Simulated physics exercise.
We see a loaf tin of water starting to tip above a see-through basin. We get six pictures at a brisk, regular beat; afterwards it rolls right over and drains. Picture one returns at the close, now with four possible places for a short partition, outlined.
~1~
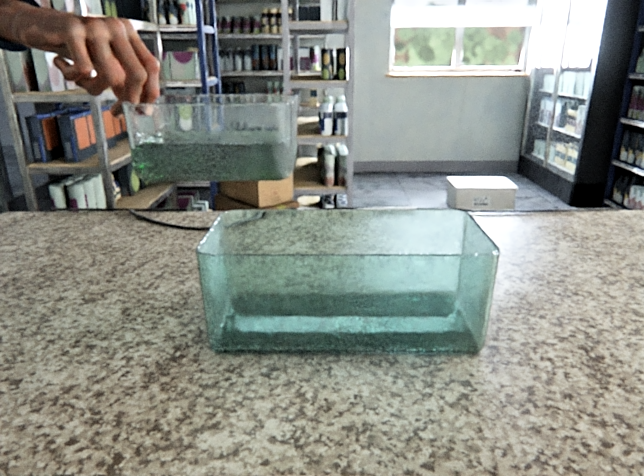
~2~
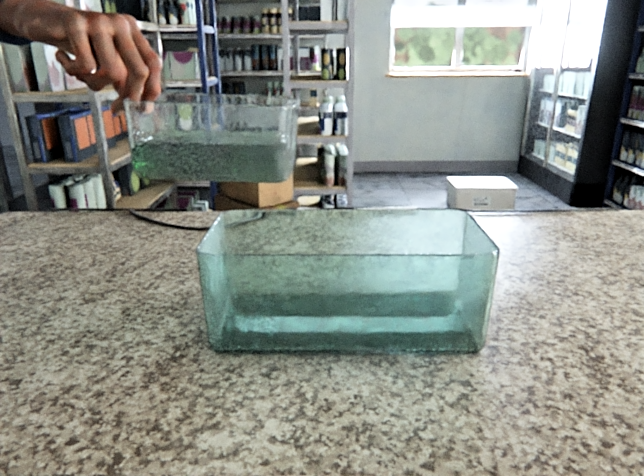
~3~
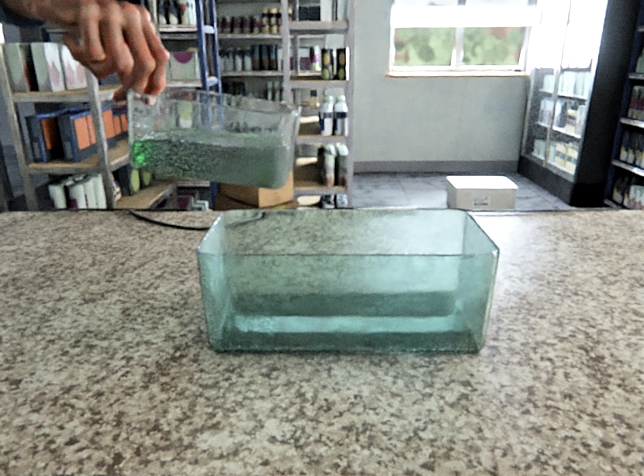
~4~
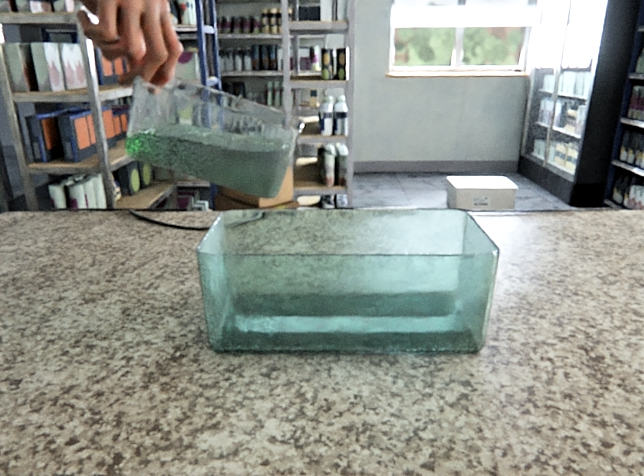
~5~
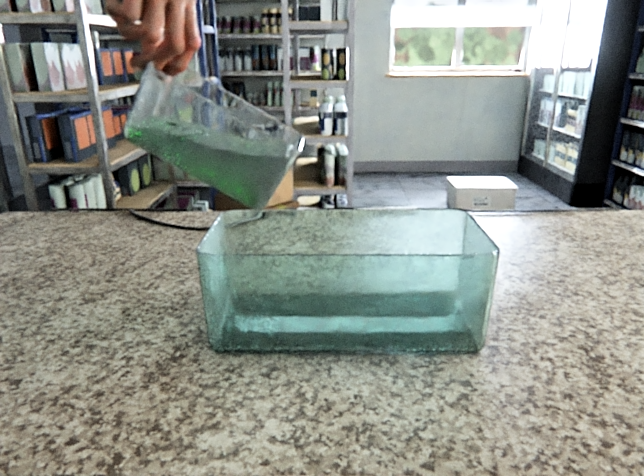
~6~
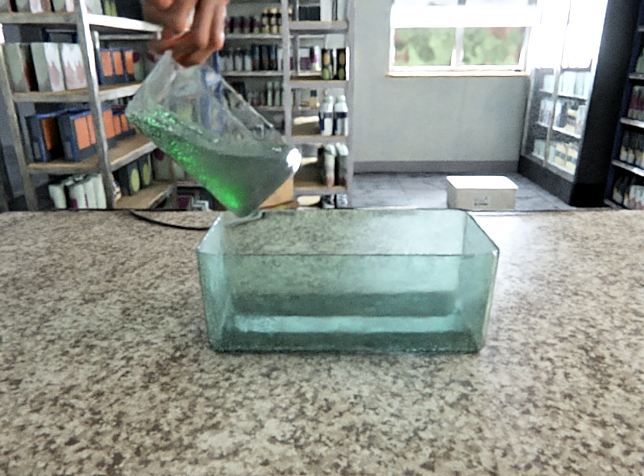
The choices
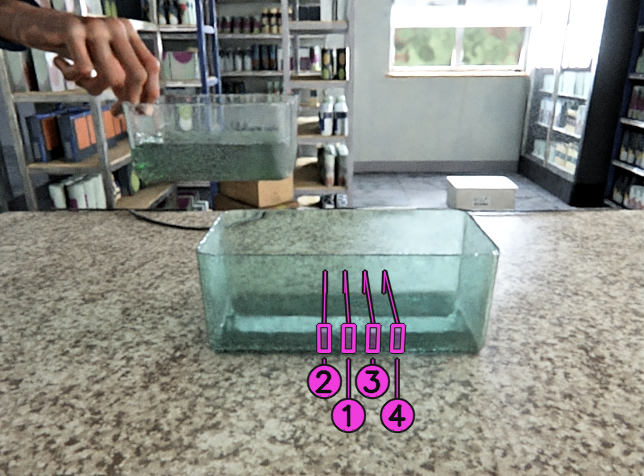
A hand tilts a clear container of water steeply rightward above a see-through basin.
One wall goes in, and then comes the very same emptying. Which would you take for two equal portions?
Choose 2.
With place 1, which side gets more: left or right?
The left side.
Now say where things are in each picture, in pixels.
In the first frame, upright, lip at (292, 98); basin from (210, 348) to (484, 348); nothing has left yet.
In the second frame, tipped about 2°, lip at (293, 101); nothing has left yet.
In the third frame, tipped about 8°, lip at (297, 110); nothing has left yet.
In the fourth frame, tipped about 18°, lip at (300, 124); nothing has left yet.
In the fifth frame, tipped about 30°, lip at (300, 142); nothing has left yet.
In the sixth frame, tipped about 44°, lip at (297, 161); water is over the lip, down to (297, 161).
In magenta, 1 at (348, 359); 2 at (324, 359); 3 at (372, 359); 4 at (397, 359).
For place 1, about 76 % ends left of the wall and 18 % right of it; 5 % is lost outside.
For place 2, about 52 % ends left of the wall and 46 % right of it.
For place 3, about 72 % ends left of the wall and 21 % right of it; 6 % is lost outside.
For place 4, about 78 % ends left of the wall and 18 % right of it; 4 % is lost outside.
